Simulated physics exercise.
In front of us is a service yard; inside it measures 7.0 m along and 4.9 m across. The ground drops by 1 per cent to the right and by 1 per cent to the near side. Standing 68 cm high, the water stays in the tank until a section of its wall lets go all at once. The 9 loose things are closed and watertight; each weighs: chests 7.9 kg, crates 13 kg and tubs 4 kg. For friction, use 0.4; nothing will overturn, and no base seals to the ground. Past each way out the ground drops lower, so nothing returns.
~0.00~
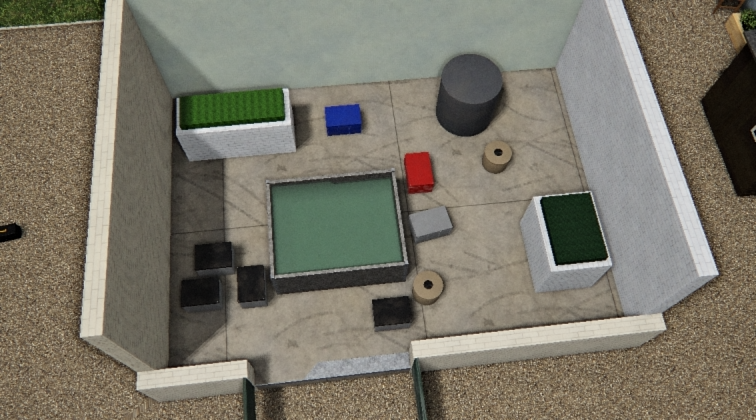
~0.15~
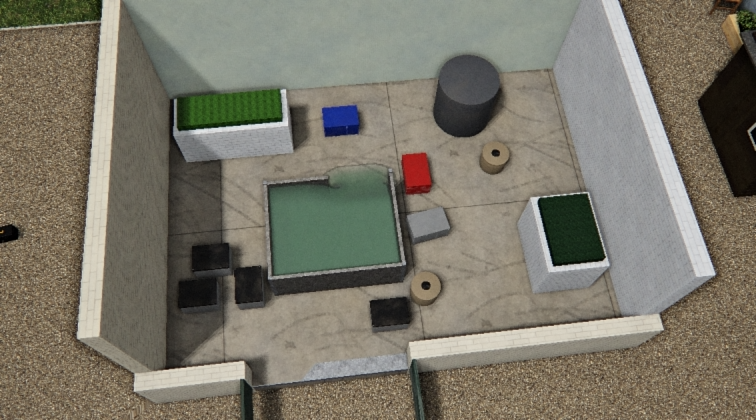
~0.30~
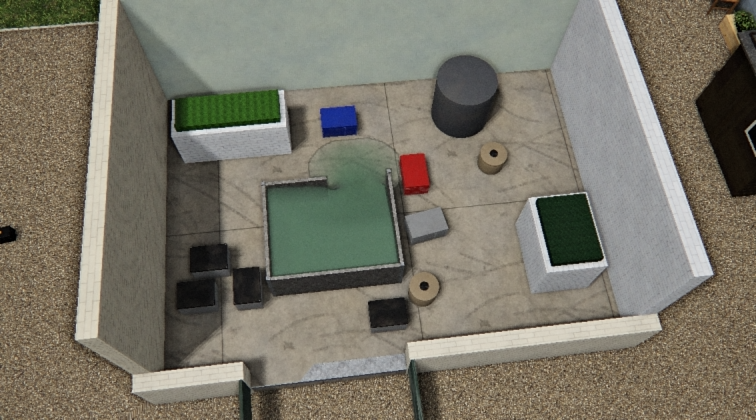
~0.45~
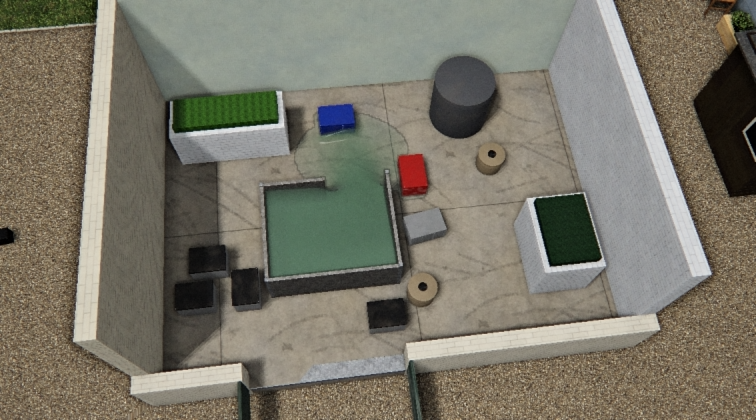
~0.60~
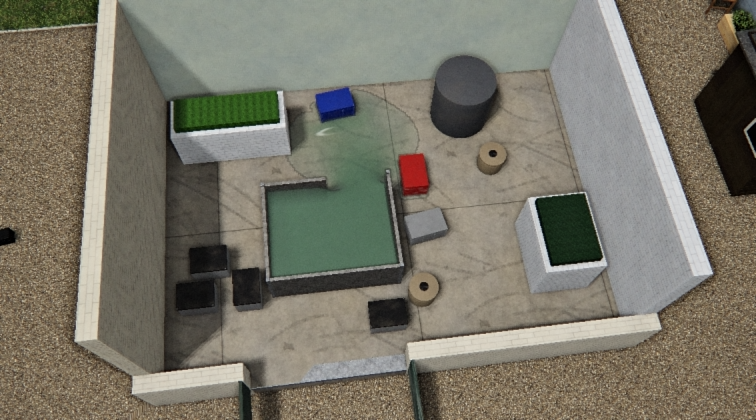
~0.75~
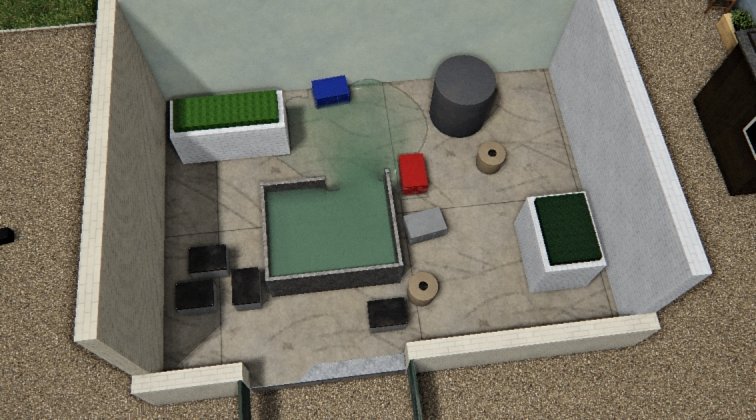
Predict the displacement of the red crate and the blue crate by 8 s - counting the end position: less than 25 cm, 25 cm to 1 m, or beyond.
At the end, the red crate edges off its spot. The blue crate leaves its spot far behind.
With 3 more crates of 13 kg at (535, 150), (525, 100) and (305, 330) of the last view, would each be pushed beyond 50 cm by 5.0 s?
In the order listed: Across the line; across the line; behind the line.
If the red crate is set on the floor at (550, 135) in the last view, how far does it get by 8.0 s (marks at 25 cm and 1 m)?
Short answer: It drifts a great distance.
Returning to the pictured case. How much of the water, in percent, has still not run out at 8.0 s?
About 100 in a hundred parts of the water.
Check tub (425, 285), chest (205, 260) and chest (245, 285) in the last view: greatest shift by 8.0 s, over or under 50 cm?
Item by item, they came out below the mark, above the mark and above the mark.
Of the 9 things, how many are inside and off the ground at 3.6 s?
I count 1.
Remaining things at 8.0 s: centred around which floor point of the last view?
Roughly at (361, 264).
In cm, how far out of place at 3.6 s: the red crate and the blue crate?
By then roughly 50 cm and 200 cm, respectively.
After 1.6 s the red crate is near (430, 172), 0.3 m from its start, aground; the blue crate is near (321, 79), 0.7 m from its start, afloat; 0 of 9 are out; 1 afloat.
After 3.6 s the red crate is near (434, 191), 0.5 m from its start, aground; the blue crate is near (230, 95), 1.9 m from its start, afloat; 0 of 9 are out; 1 afloat.
After 5.6 s the red crate is near (437, 198), 0.6 m from its start, aground; the blue crate is near (179, 105), 2.7 m from its start, afloat; 0 of 9 are out; 3 afloat.
After 8.0 s the red crate is near (437, 198), 0.6 m from its start, aground; the blue crate is near (180, 107), 2.7 m from its start, afloat; 0 of 9 are out; 4 afloat.
